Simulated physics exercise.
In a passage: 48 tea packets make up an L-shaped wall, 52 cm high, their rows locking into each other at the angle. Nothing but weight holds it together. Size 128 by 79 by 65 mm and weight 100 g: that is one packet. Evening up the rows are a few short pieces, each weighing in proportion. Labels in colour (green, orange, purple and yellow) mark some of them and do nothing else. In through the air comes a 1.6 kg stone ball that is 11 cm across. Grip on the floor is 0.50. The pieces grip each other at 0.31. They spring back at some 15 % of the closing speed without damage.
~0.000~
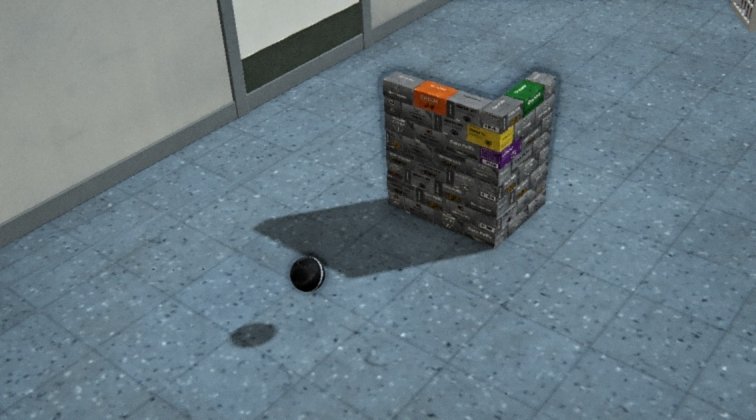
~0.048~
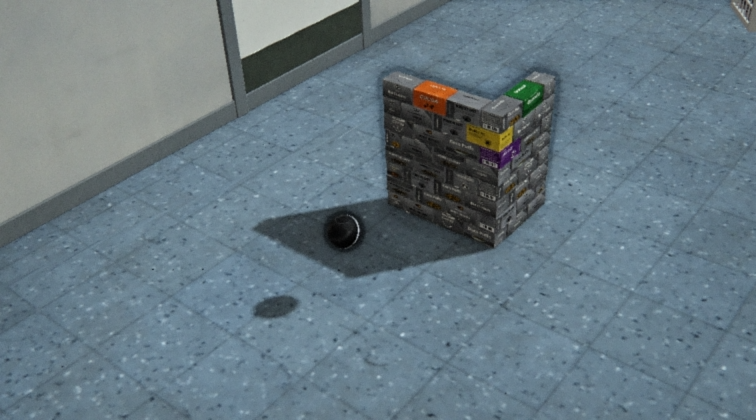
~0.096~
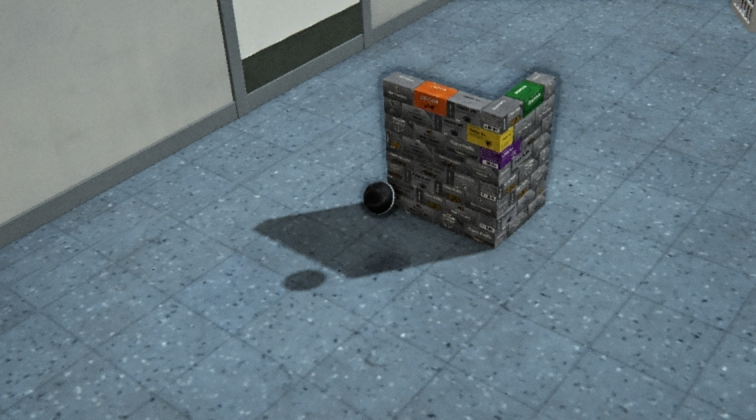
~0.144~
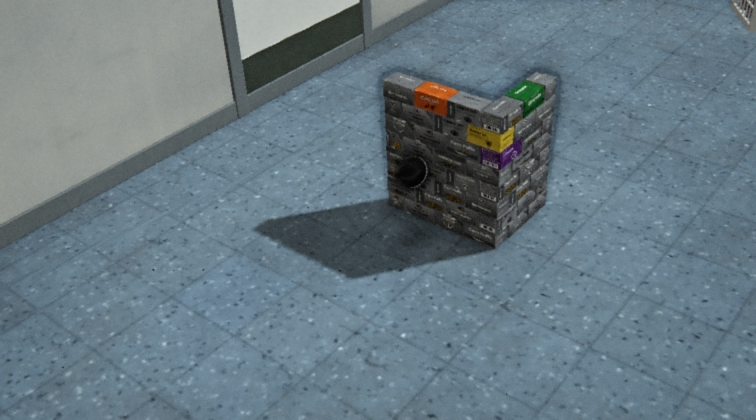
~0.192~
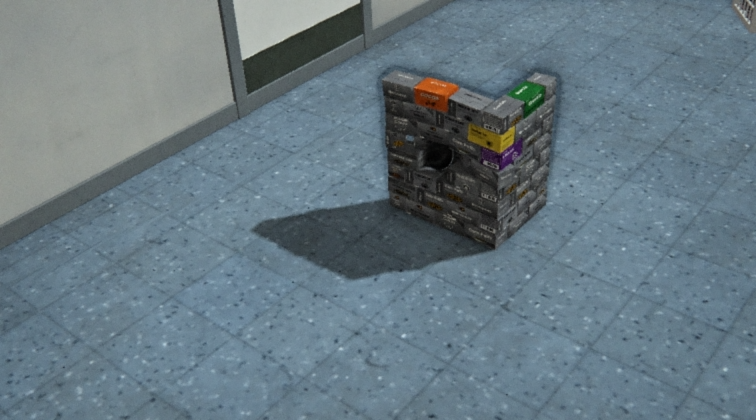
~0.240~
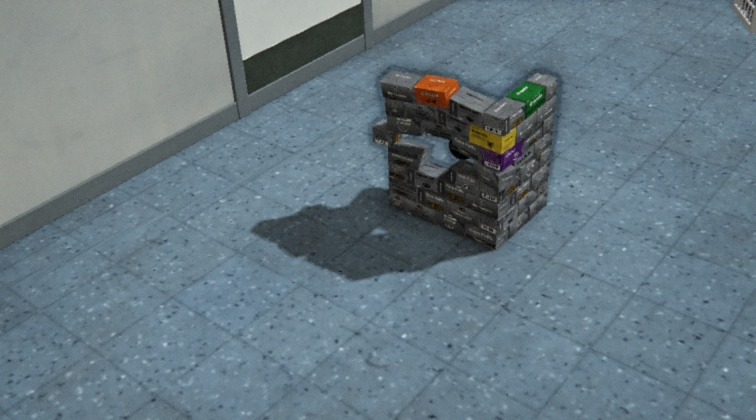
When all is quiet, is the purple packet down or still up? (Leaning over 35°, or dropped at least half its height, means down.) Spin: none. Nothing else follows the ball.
Once all is quiet, the packet survives.
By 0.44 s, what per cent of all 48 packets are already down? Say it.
By then 25 %.
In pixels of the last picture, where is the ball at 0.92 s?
Around (653, 38).
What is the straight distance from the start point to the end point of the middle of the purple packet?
Some 1 cm.
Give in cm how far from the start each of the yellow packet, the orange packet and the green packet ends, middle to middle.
Yellow 0 cm, orange 50 cm, green 0 cm.
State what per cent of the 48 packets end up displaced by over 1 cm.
I count 40 % as shifted.
After 0.44 s, ball still moving; 12 of the 48 packets down; purple packet unmoved; orange packet leaning 39°, 10 cm lower.
After 0.92 s, ball still moving; 15 of the 48 packets down; purple packet shifted 6 mm; orange packet leaning 71°, 20 cm lower.
At rest (2.5 s), ball rolling away; 15 of the 48 packets down; purple packet shifted 6 mm; orange packet on its side; yellow packet unmoved. As the last picture would show them, middles, purple packet near (503, 152), orange packet near (427, 175).
